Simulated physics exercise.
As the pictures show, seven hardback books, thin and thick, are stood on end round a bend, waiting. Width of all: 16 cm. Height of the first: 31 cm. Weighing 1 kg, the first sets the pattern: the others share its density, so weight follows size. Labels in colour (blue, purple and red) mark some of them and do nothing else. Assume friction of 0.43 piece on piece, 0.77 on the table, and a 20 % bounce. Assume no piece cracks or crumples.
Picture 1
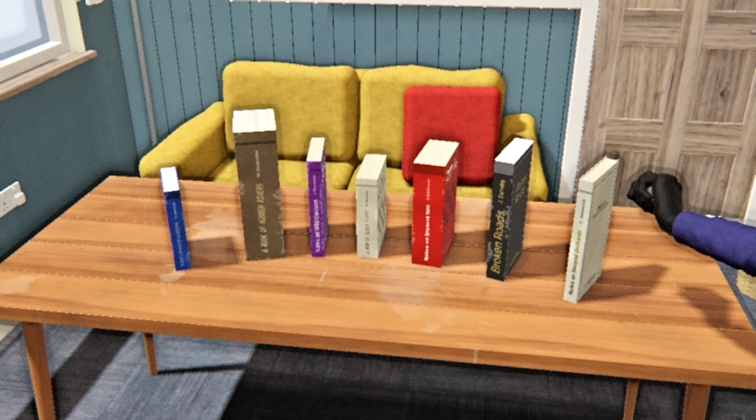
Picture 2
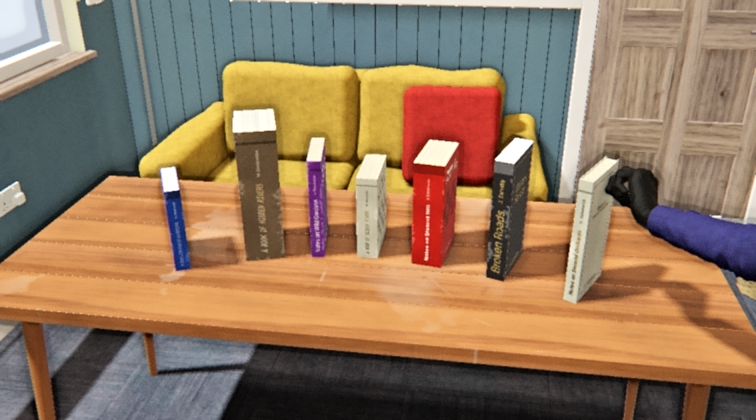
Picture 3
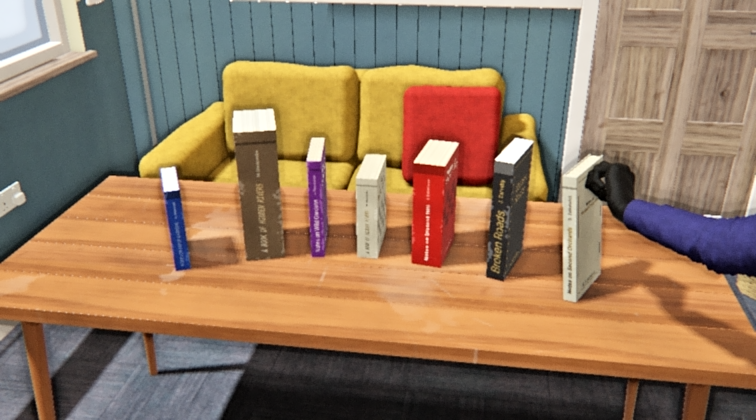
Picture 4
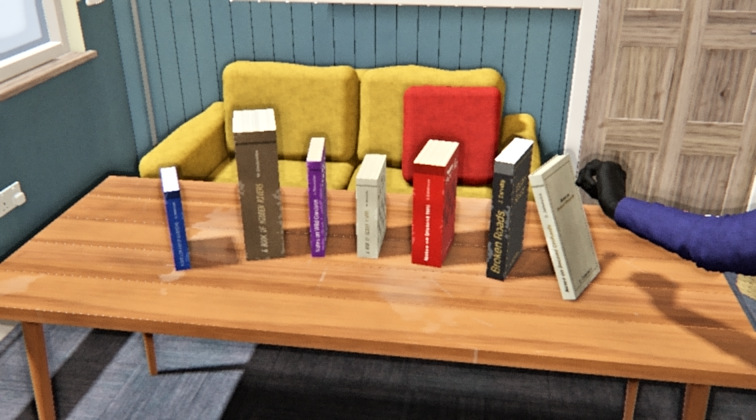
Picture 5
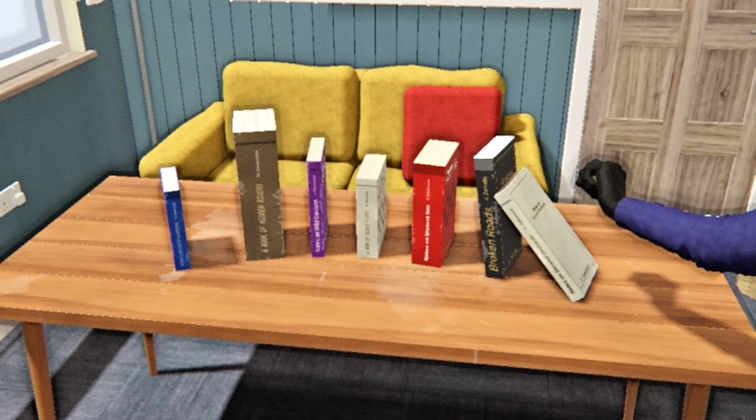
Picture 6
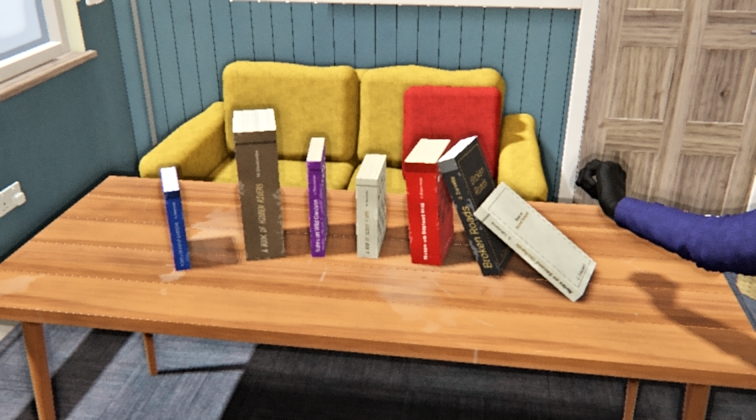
The footage shows seven upright books spaced along a wooden table as a black-gloved hand reaches in from the right and pushes the rightmost pale book, which tilts left against the black book, tilting that toward the red one.
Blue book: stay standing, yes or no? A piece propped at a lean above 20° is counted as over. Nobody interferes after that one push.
No.
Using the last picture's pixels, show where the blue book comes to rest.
About (125, 257).
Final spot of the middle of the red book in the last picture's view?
Near pixel (376, 215).
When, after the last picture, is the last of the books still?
Around 1.5 s.
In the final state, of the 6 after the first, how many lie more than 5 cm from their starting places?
My count gives 6.
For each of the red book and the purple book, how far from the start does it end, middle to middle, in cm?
Net displacement (cm): Red = 20; purple = 10.
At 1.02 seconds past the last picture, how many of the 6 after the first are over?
That makes 6 by then, as I count it.
Then, 0.28 s on from the sixth picture, 2 of the 6 other books over; blue book unmoved; red book tipped 32°.
Then, 0.70 s on from the sixth picture, 4 of the 6 other books over; blue book unmoved; red book tipped 61°.
Then, 1.02 s on from the sixth picture, 6 of the 6 other books over; blue book lying flat; red book tipped 67°.
Finally, 6 of the 6 other books over; blue book lying flat; red book tipped 69°; purple book tipped 58°. Not one is left standing. Seen by the last camera, middles, blue book near (125, 257), red book near (376, 215).
